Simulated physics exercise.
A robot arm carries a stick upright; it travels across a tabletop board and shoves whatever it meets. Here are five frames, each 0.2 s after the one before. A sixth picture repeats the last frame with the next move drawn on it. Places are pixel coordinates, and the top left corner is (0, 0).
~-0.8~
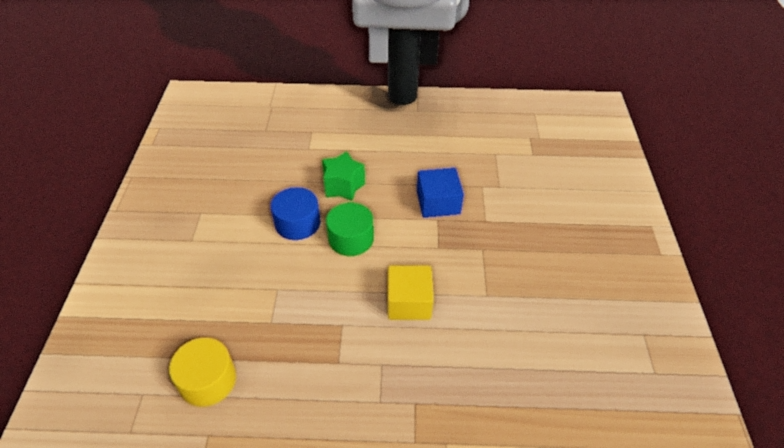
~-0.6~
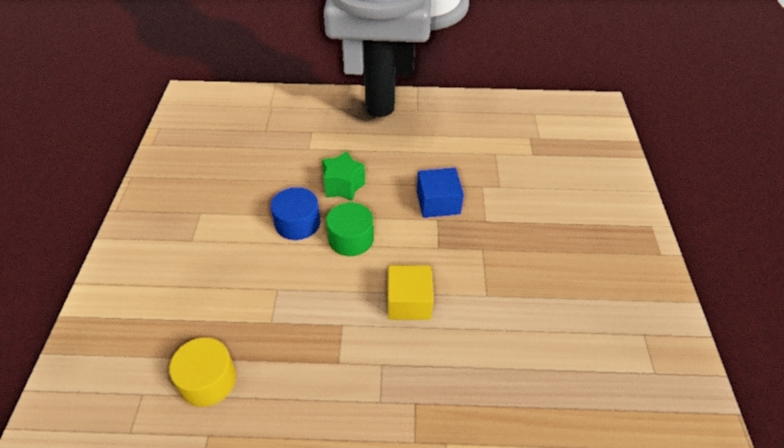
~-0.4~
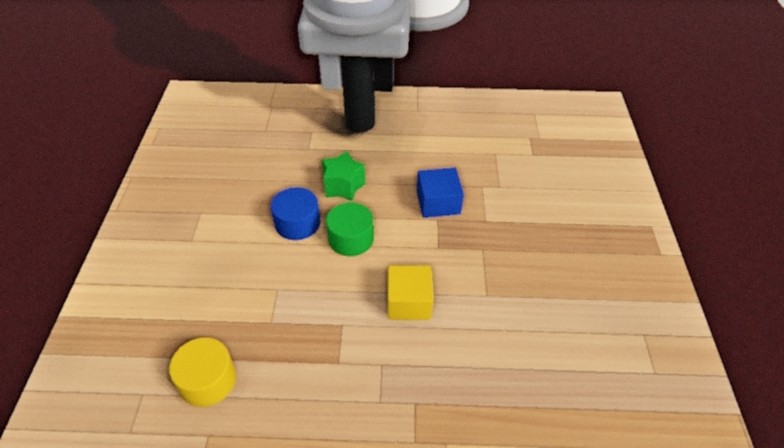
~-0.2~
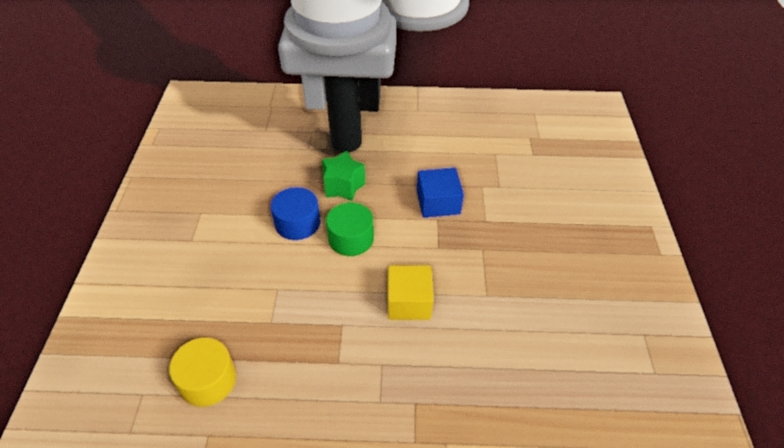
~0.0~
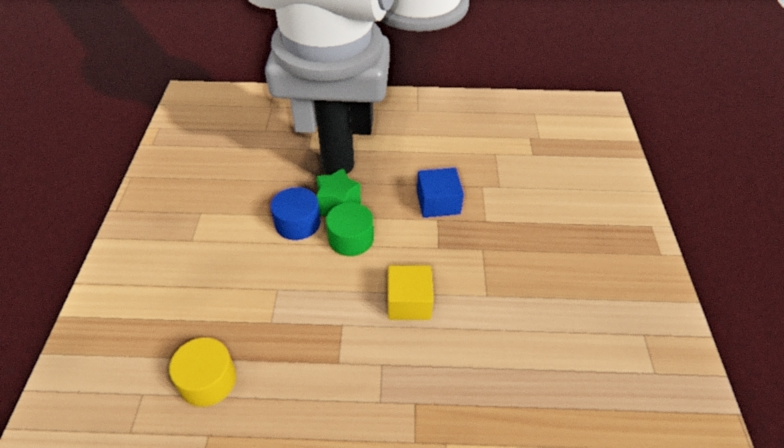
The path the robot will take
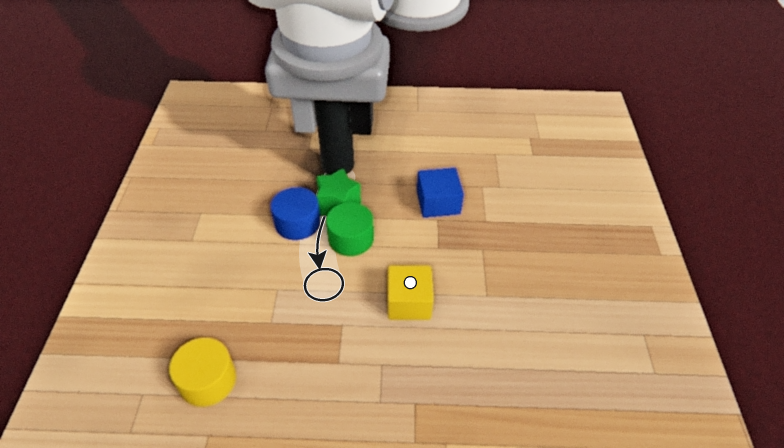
A robot arm moves left and down, then nudges the green star slightly downward.
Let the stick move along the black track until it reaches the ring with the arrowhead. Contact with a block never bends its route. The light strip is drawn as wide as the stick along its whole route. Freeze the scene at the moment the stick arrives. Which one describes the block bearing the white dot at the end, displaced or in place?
It gets pushed out of place.
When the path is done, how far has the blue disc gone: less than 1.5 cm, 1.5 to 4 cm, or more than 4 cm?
Between 1.5 and 4 cm.
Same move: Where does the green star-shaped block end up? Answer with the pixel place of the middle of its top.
(326, 297)
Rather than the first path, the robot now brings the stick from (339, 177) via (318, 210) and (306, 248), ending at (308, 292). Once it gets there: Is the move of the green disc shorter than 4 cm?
I'd say no.
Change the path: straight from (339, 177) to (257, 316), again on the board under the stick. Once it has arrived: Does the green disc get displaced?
Yes, that is how it ends up.
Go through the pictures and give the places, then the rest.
In the first frame, lower end of the stick at (403, 97), tops of blocks, blue disc at (294, 203), green star-shaped block at (342, 166), green disc at (350, 219), yellow square block at (410, 283).
In the second frame, stick at (380, 108), blocks as before.
In the third frame, stick at (360, 123), blocks as before.
In the fourth frame, stick at (346, 143), blocks as before.
In the fifth frame, stick at (338, 165), blue disc at (294, 203), green star-shaped block at (336, 184), green disc at (350, 219), yellow square block at (410, 283).
The drawn path runs from (339, 177) through (321, 227) to (324, 284); the dot is on the yellow square block.
What follows on the original path. One third of the way, stick at (326, 198); blue disc at (289, 207); green star-shaped block at (332, 215); green disc at (356, 246).
Two thirds of the way, stick at (316, 234); blue disc at (272, 223); green star-shaped block at (325, 253); green disc at (367, 268); yellow square block at (414, 285).
At the end, stick at (322, 273); blue disc at (272, 223); green star-shaped block at (326, 297), turned 15° clockwise; green disc at (378, 290); yellow square block at (429, 288), turned 15° clockwise.
